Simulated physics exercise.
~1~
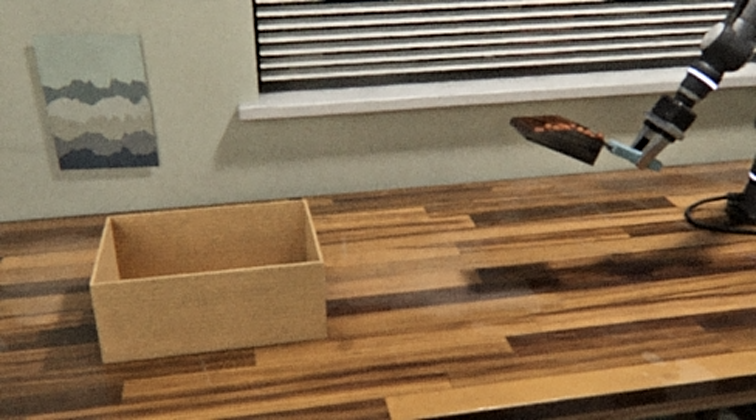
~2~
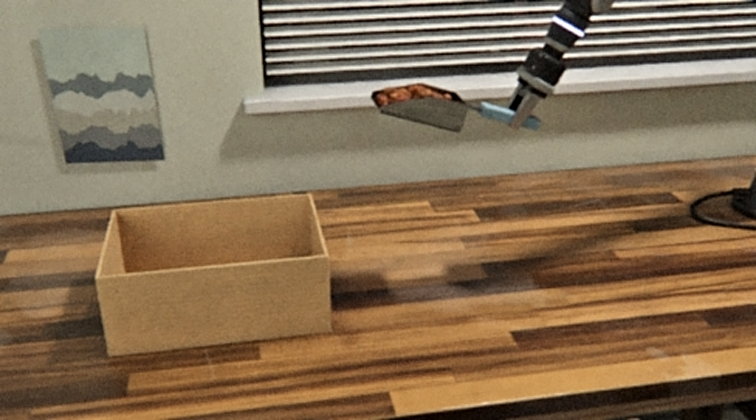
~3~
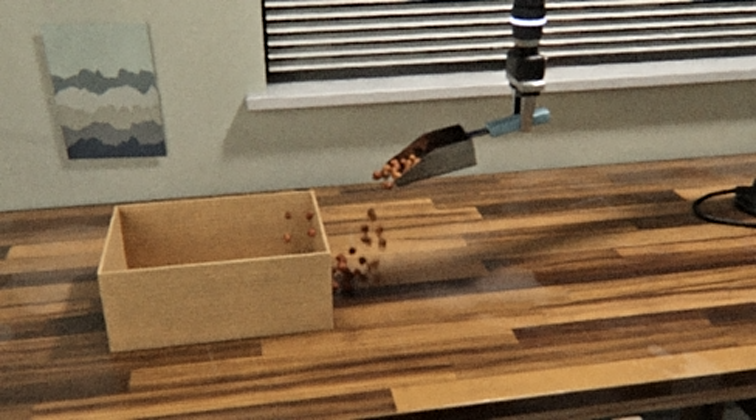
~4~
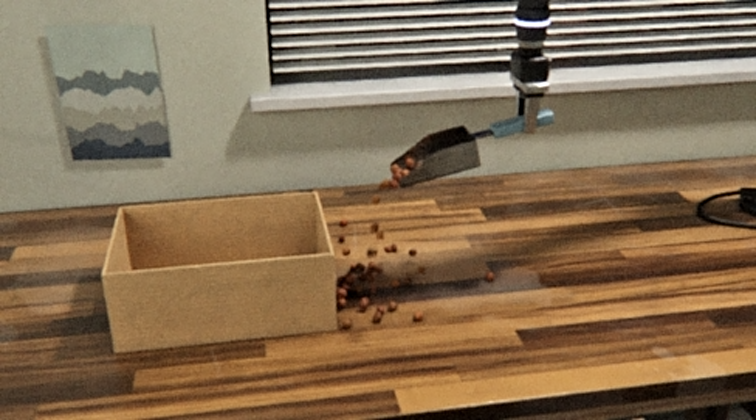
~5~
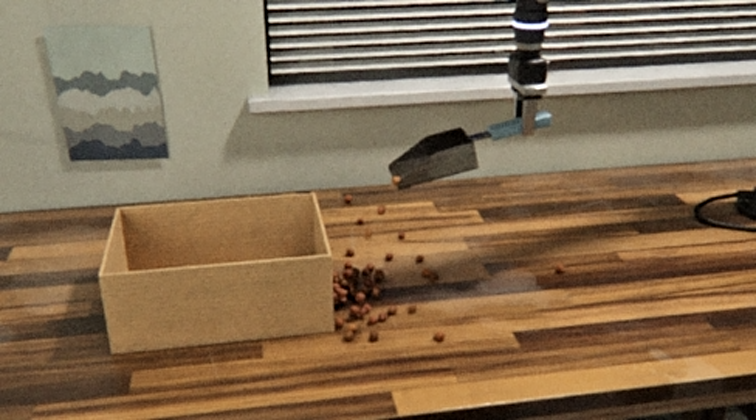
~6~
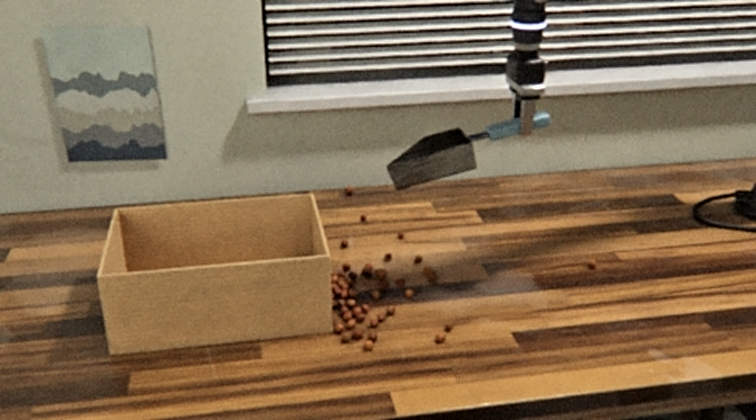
A robot arm swung a scoop full of hazelnuts left toward an open cardboard box but tipped it short, so most spilled onto the wooden table beside the box and only a few dropped in, leaving the scoop empty and nuts scattered about.
